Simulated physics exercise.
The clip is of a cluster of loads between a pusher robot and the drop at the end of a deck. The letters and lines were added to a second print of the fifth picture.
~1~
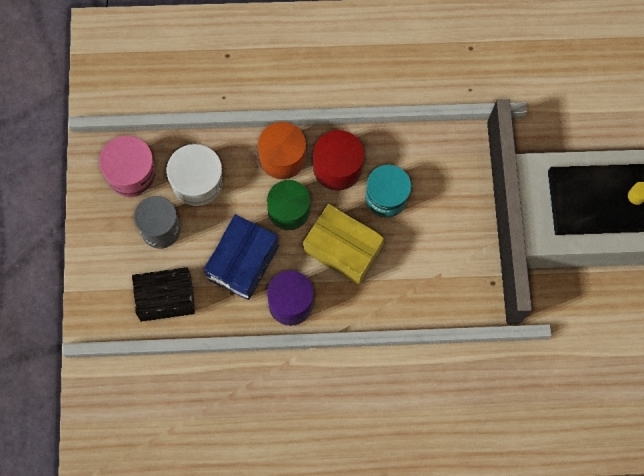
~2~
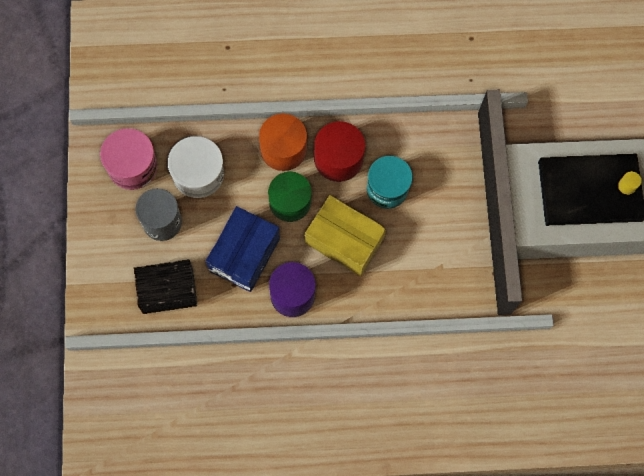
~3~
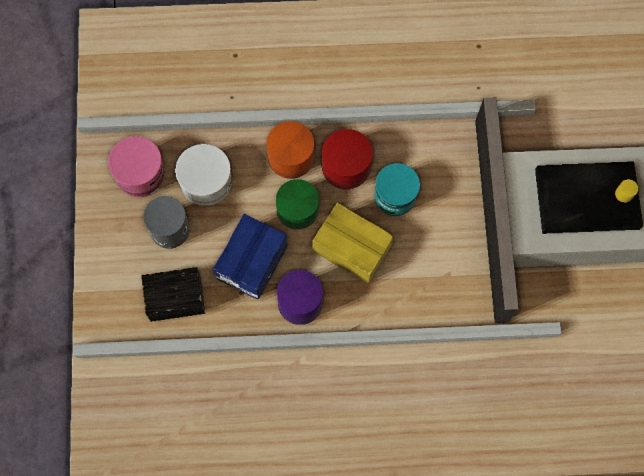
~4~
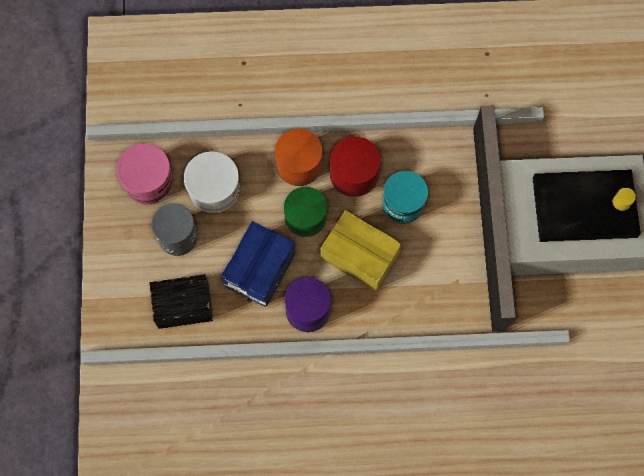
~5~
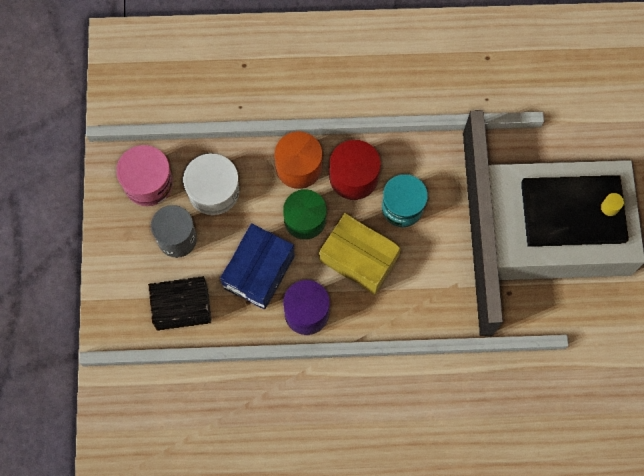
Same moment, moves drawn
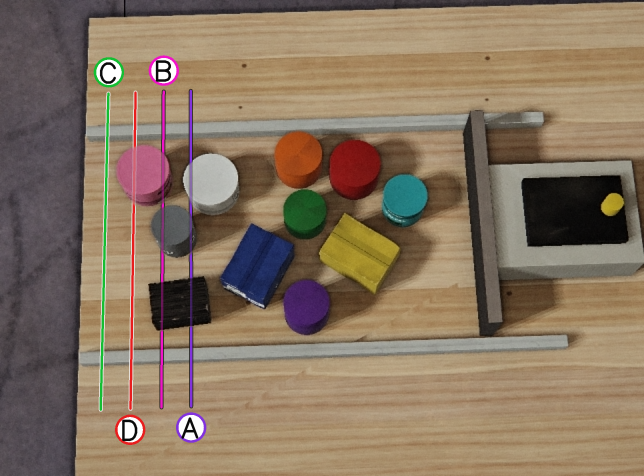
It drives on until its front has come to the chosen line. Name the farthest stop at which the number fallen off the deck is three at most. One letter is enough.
A.
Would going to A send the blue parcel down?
By then, no.
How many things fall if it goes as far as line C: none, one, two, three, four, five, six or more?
Six or more.
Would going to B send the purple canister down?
By then, no.
On the copy, A at (191, 241); B at (163, 242); C at (105, 244); D at (133, 243).
On A. First, robot (460, 214); orange canister (293, 160); red canister (342, 164).
Then, robot (354, 217); pink pail (116, 173); black crate (131, 317).
Finally, robot (273, 220); black crate over the edge; pink pail over the edge; two fallen.
By contrast, B drops five; C drops eleven; D drops seven.
